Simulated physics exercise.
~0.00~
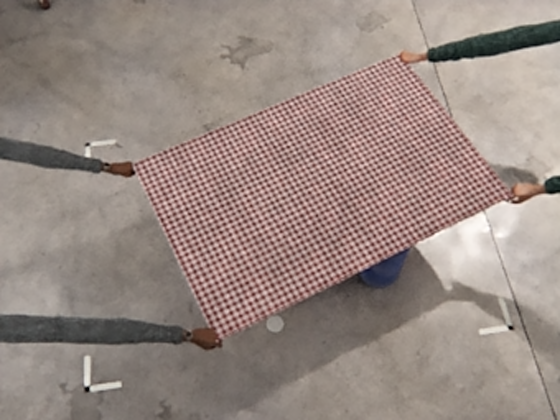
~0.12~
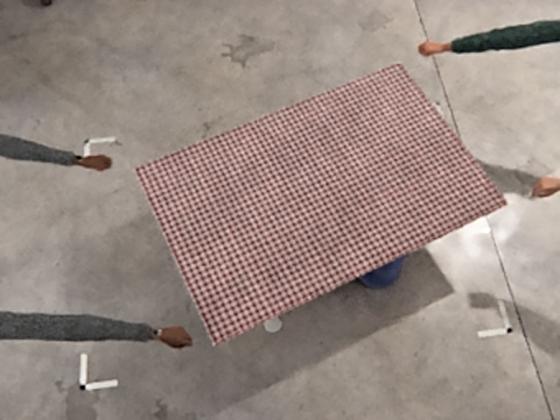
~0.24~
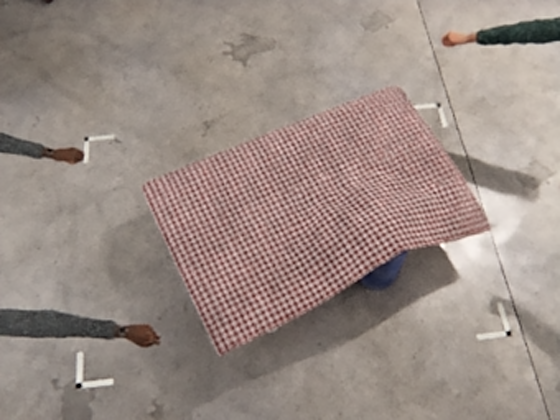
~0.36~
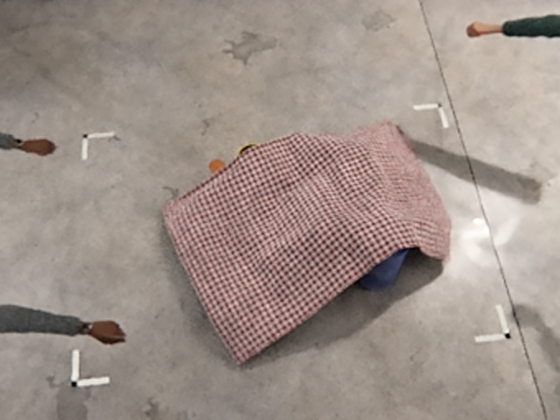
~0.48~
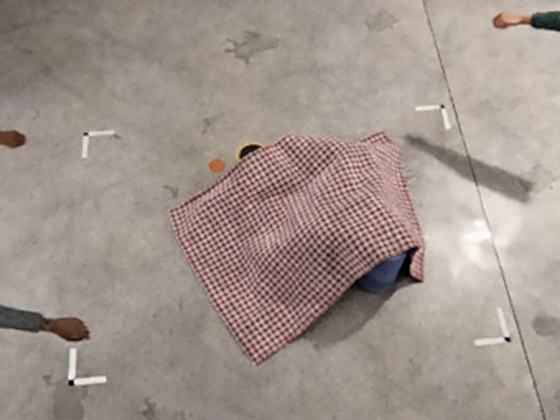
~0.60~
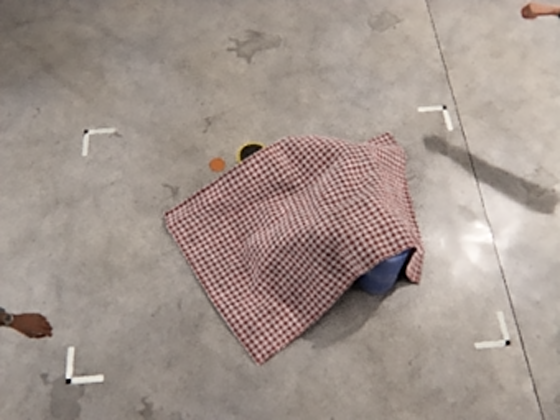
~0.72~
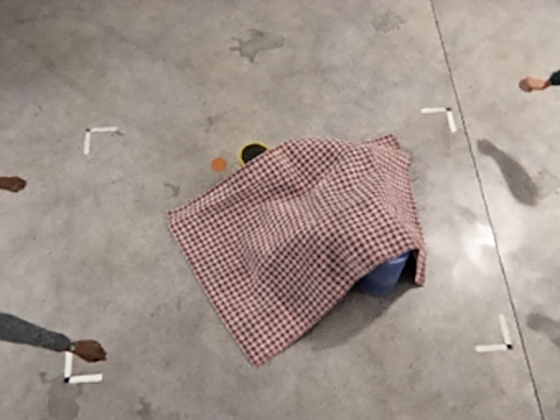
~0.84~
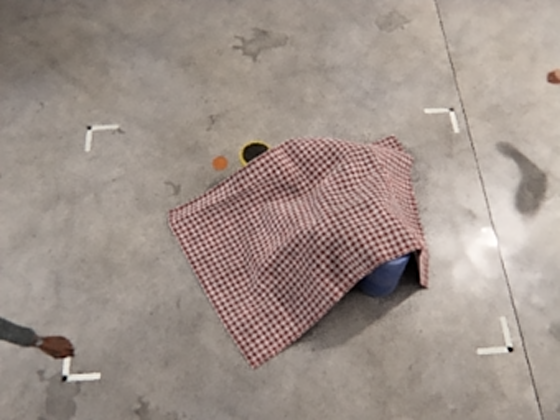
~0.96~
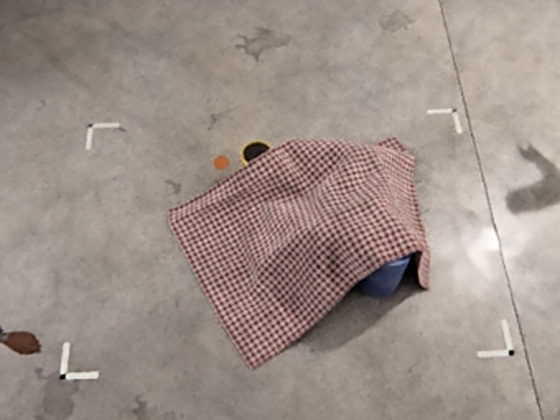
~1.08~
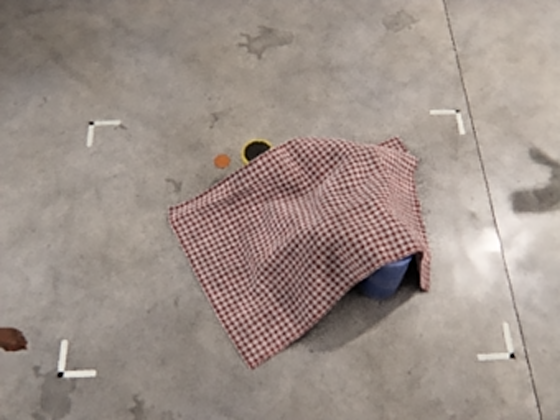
Four hands release a checked cloth, which drops and drapes unevenly over a blue tub.
